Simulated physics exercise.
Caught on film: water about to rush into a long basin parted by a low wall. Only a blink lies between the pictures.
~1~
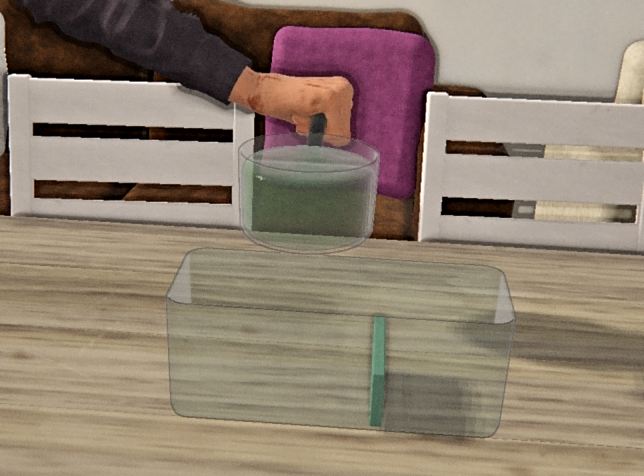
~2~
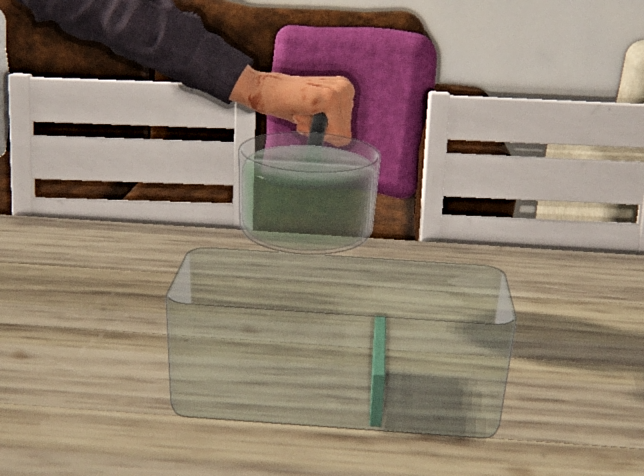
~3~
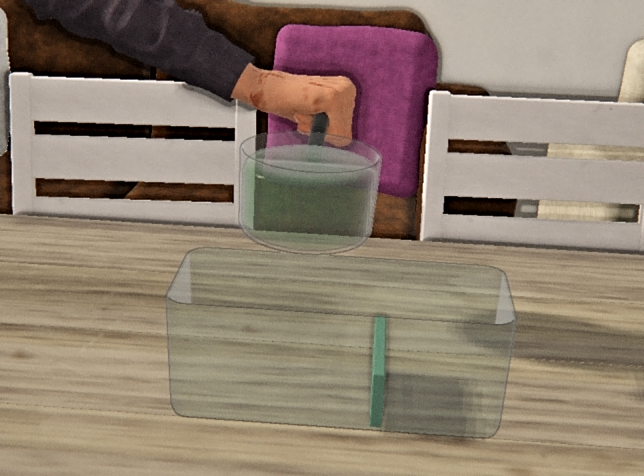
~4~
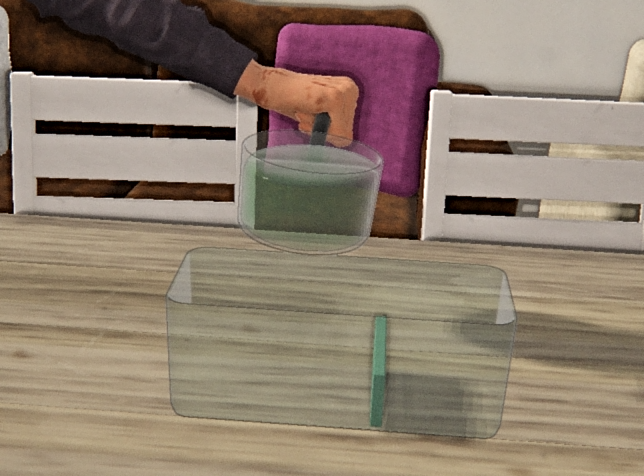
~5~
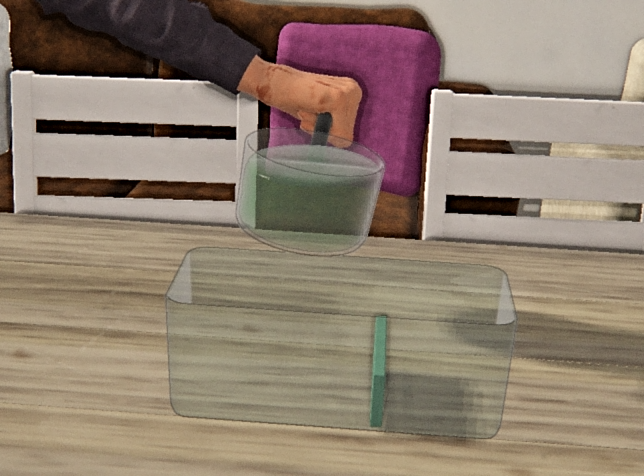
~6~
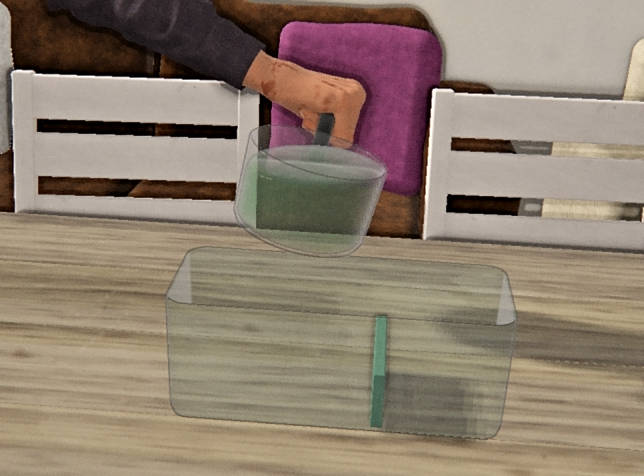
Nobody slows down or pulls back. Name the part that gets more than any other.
It is the right one.
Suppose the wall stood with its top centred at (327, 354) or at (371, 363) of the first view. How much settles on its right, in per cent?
The first gives 95 %, the second 75 %.
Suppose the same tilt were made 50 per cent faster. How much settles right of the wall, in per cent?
Some 75 per cent.
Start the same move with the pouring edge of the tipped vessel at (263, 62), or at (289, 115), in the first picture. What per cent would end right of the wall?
About 0 and 10 per cent.
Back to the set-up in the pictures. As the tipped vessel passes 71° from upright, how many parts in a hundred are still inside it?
Some 55 per cent.
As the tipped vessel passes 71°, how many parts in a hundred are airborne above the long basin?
It comes to 25 per cent or so.
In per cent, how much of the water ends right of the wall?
Some 85 per cent.
A moment on, the tilt is 71° and 57 per cent is still to pour, 0 is left of the wall and 19 right of it.
Next, the tilt is 107° and 9 per cent is still to pour, 7 is left of the wall and 80 right of it.
Then the tilt is 113° and 0 per cent is still to pour, 15 is left of the wall and 85 right of it.
Later the tilt is 113° and 0 per cent is still to pour, 15 is left of the wall and 85 right of it.
At rest 15 per cent lies left of the wall, 85 right of it and 0 outside.
